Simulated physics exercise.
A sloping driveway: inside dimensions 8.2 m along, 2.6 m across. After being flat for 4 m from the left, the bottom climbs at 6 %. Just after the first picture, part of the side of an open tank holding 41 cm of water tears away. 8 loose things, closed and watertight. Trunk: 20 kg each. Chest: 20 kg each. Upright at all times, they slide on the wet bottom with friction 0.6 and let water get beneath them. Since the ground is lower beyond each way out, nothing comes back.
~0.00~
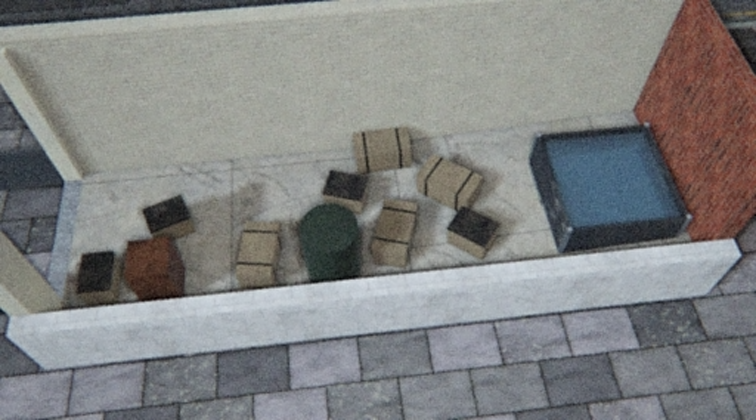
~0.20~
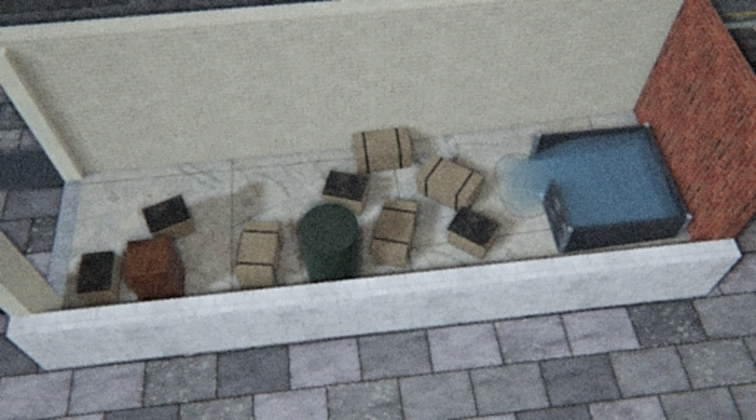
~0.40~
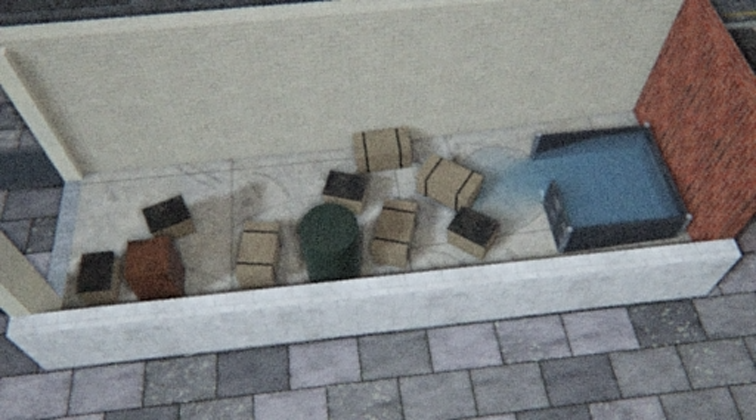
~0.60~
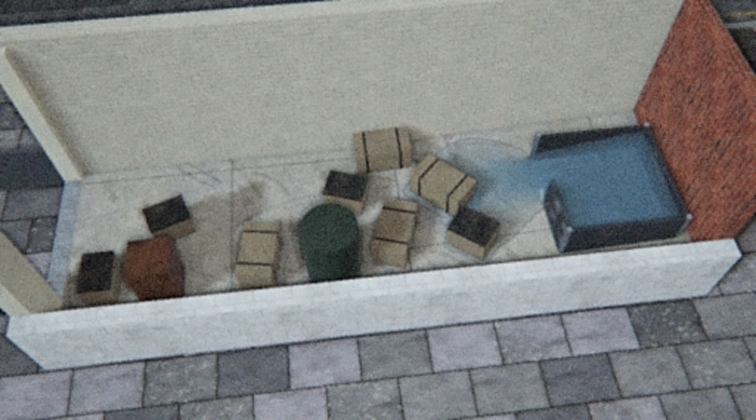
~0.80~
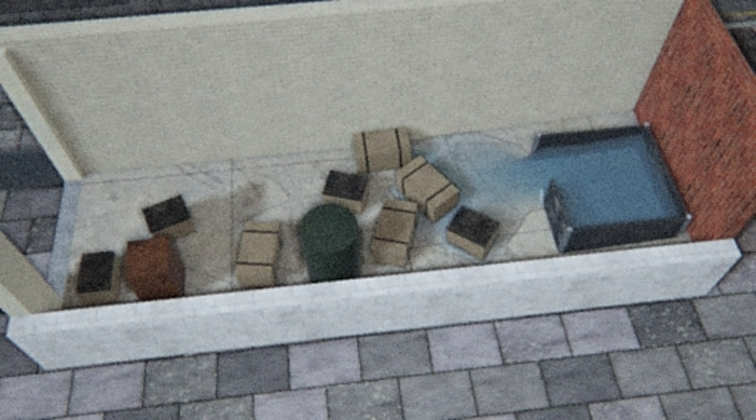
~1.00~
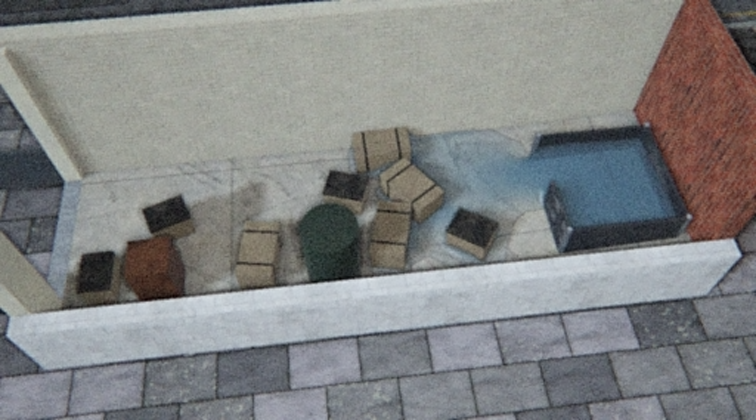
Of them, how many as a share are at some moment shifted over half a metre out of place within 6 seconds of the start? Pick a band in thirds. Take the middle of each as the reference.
Band: One to two thirds.
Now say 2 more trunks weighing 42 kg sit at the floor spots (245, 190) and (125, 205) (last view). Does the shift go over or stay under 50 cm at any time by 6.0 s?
Going in order, that's too far and then not that far.
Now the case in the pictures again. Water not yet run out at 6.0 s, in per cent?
Remaining: Approx. 76 per cent.
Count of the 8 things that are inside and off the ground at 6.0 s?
By my count, 0.
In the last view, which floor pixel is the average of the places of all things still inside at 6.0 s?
Close to pixel (255, 245).
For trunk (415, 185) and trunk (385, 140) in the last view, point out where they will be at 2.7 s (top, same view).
Roughly (338, 181), then roughly (211, 169).
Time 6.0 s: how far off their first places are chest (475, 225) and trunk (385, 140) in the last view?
The first is 5 cm off, the second is washed out.
After 1.4 s 1 of 8 are over 50 cm from their spots; 1 afloat.
After 2.7 s 3 of 8 are over 50 cm from their spots; 1 afloat.
After 4.2 s 3 of 8 are over 50 cm from their spots; 1 afloat.
After 6.0 s 3 of 8 are over 50 cm from their spots, and 3 have been at some point; 0 afloat.
